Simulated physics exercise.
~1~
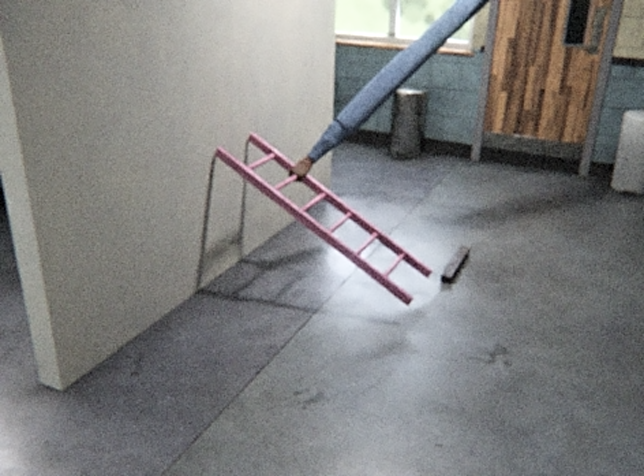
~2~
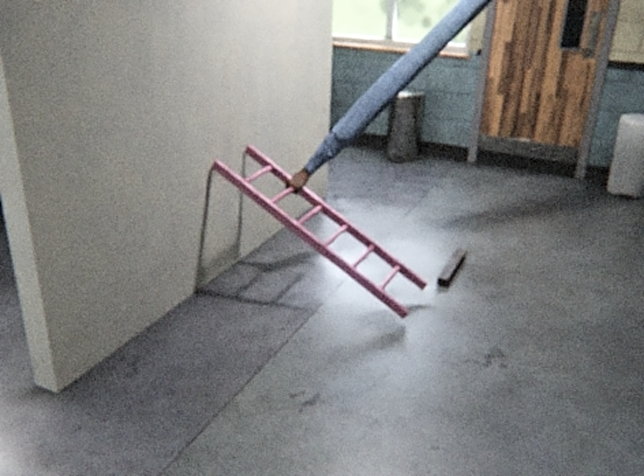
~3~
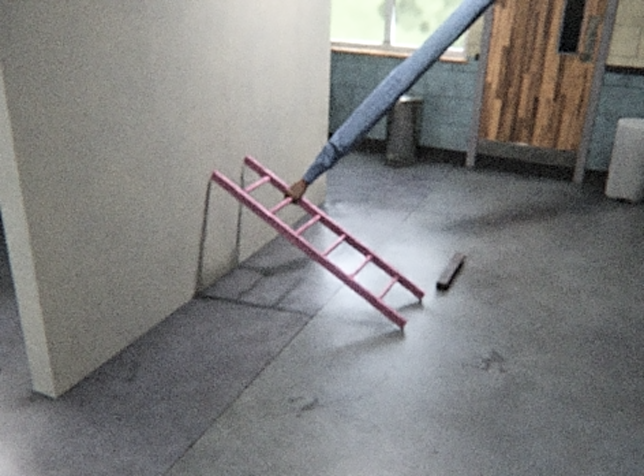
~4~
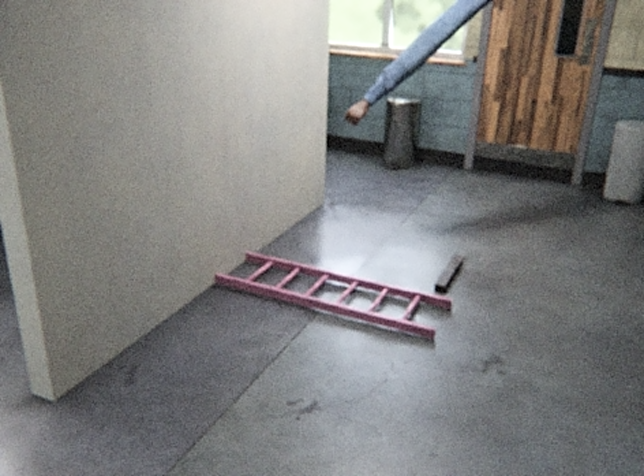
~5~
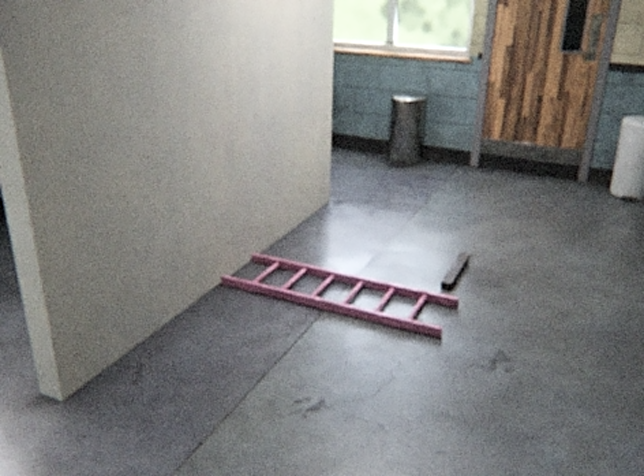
To begin with, a hand at the end of a long blue-sleeved arm holds a pink ladder at a low slant against a pale wall, its foot resting out on the grey floor near a short dark strip. Still in the hand's grip, the ladder sinks slightly. The hand then lets go and draws back toward the upper right. The ladder slips down the wall and drops onto the floor. By the end the arm is gone, and the ladder lies flat beside the strip, which has stayed in its place.
